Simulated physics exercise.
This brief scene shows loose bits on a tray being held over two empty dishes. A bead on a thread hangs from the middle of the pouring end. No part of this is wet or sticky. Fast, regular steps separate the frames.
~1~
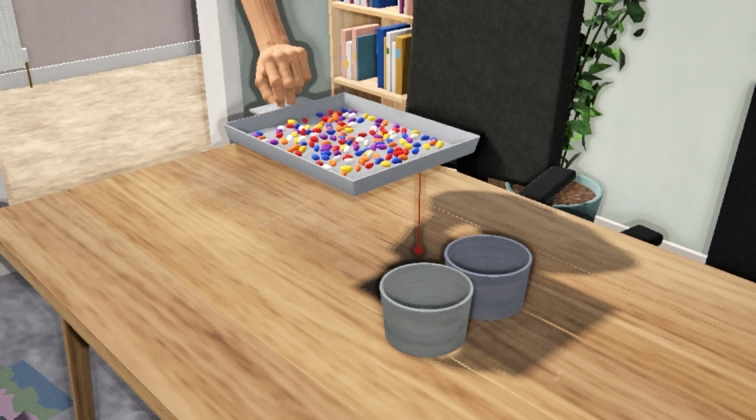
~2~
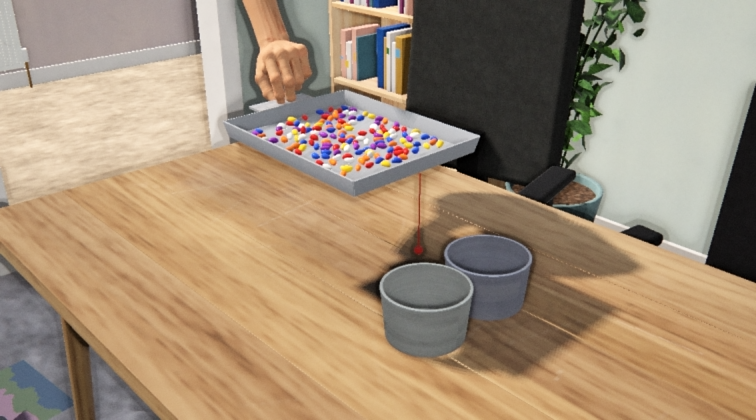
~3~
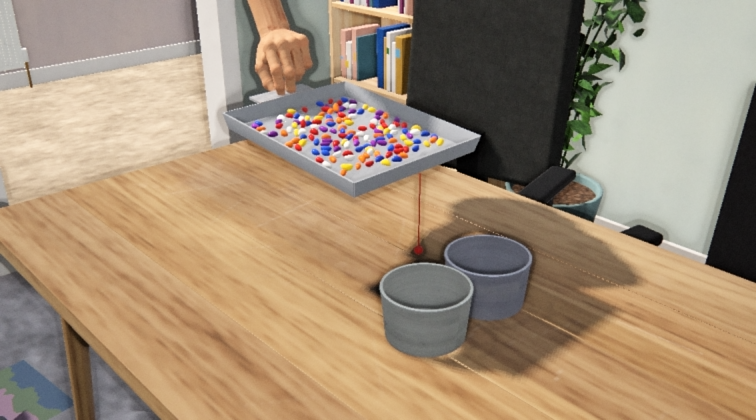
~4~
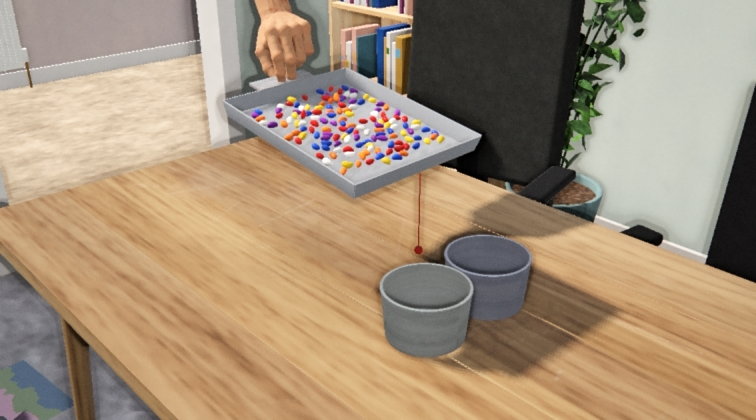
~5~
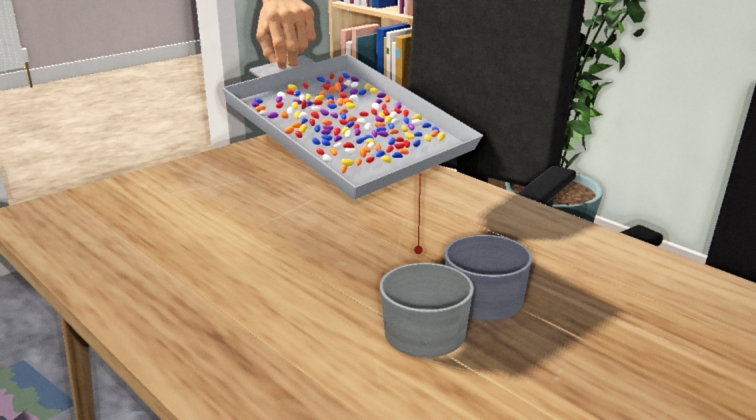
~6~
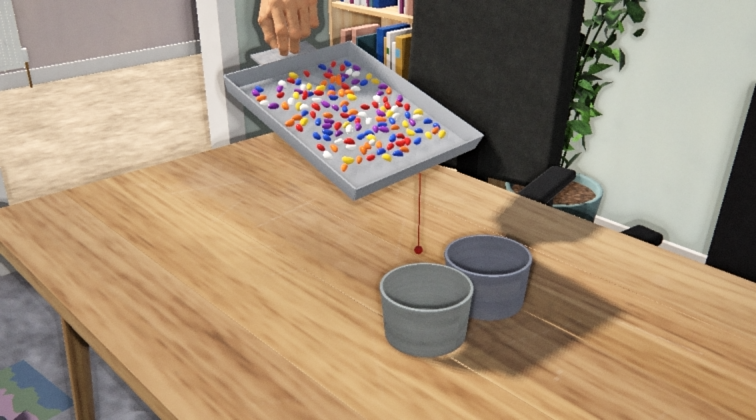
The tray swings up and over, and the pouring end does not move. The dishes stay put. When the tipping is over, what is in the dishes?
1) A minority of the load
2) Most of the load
The answer is 2.
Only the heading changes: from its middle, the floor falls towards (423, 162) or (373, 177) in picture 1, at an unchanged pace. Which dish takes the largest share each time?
It would be the right-side one to begin with, and after that the left-side one.
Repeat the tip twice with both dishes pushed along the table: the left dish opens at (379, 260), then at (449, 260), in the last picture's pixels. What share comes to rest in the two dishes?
It works out to 0 percent and then 20 percent.
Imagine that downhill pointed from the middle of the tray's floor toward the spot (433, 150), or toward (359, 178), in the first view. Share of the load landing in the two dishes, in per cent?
For the first aim it is 30 in a hundred, for the second 20 in a hundred.
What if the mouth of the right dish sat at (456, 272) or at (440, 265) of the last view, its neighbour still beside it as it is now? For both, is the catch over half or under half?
Placing 1: A majority of it. Placing 2: A majority of it.
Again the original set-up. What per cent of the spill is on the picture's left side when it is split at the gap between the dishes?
Close to 60 per cent.
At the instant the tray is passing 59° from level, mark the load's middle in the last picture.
At about (399, 150).
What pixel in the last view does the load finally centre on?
Resting centre, last frame: Roughly (430, 333).
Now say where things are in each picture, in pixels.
Corners of the pouring end near (354, 178) and (474, 136), level; middle of the load near (350, 139), jelly beans; left dish near (459, 324); right dish near (520, 289); bead on its thread near (418, 250), in the first picture.
Corners of the pouring end near (354, 179) and (475, 136), level; middle of the load near (350, 138), in the second picture.
Corners of the pouring end near (354, 180) and (475, 135), tipped barely, lowest at the left corner; middle of the load near (350, 133), in the third picture.
Corners of the pouring end near (355, 182) and (476, 135), tipped a little, lowest at the left corner; middle of the load near (351, 126), in the fourth picture.
Corners of the pouring end near (356, 184) and (477, 135), tipped a little, lowest at the left corner; middle of the load near (352, 119), in the fifth picture.
Corners of the pouring end near (356, 186) and (478, 134), tipped clearly, lowest at the left corner; middle of the load near (353, 113); left dish near (459, 324); right dish near (520, 289), in the sixth picture.
Shortly afterwards, tray tipped steeply; the whole lot on the tray.
Next, tray tipped right over; all but a few on the tray; only a few in the left dish; only a few outside both.
Some moments later, tray tipped past a quarter turn; near half in the left dish; a little in the right dish; near a third outside both.
In the end, tray tipped past a quarter turn; near half in the left dish; a little in the right dish; near a third outside both.
